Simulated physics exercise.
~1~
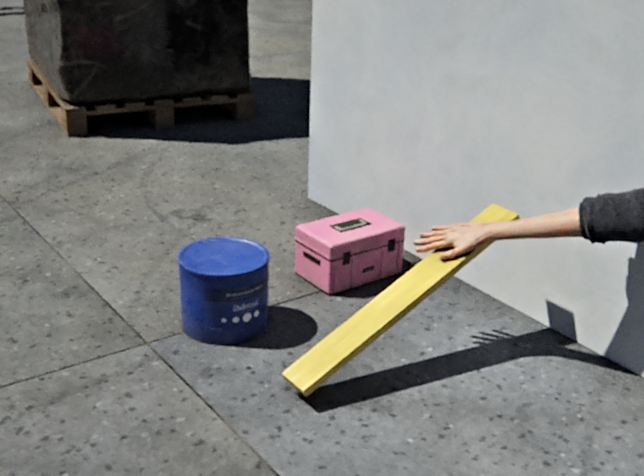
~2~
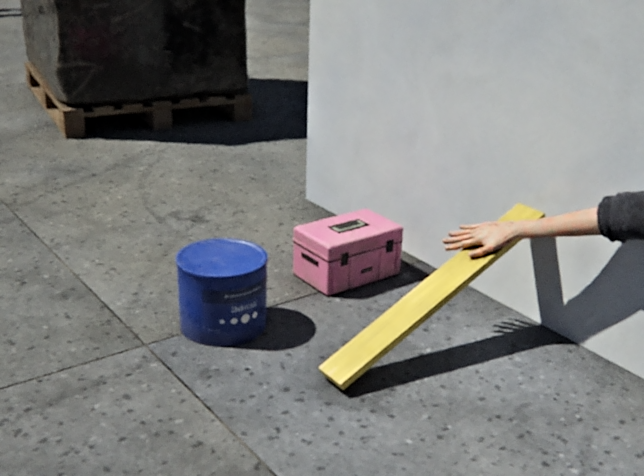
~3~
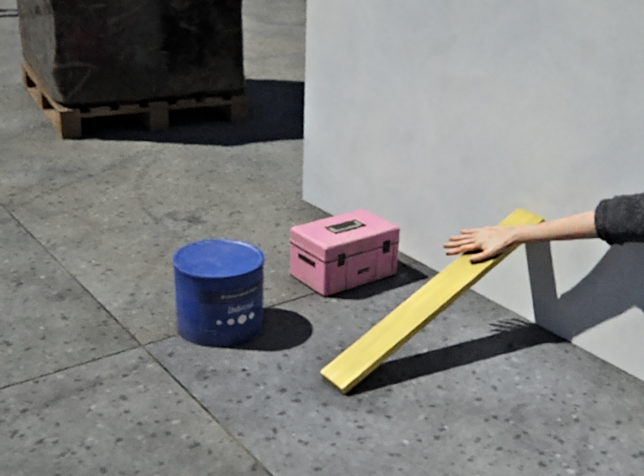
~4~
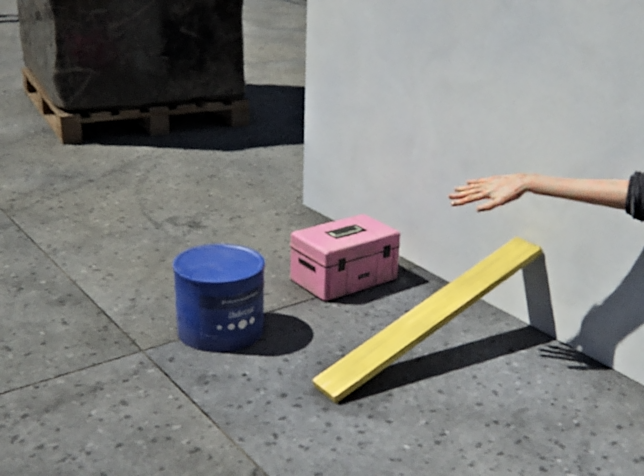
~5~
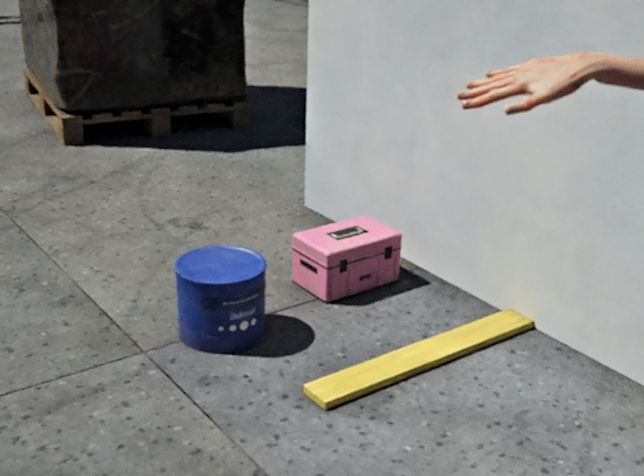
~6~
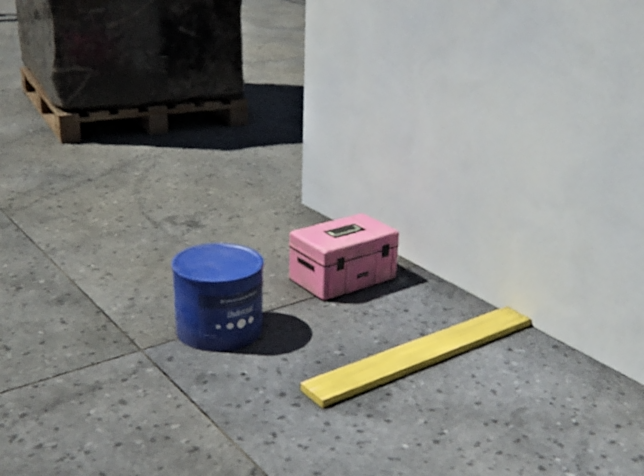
A yellow plank is held at a slant against a pale wall by a hand reaching in from the right, on a sunlit grey paved floor seen from slightly above by a gently swaying camera. A blue pail stands to the left, a pink toolbox sits behind near the wall, and a dark block rests on a wooden pallet farther back. The hand shifts the plank rightward and steadies it, then lets go and draws back. The plank's foot slips out and it drops down the wall. It ends lying flat on the paving, while the pail and toolbox stay put.
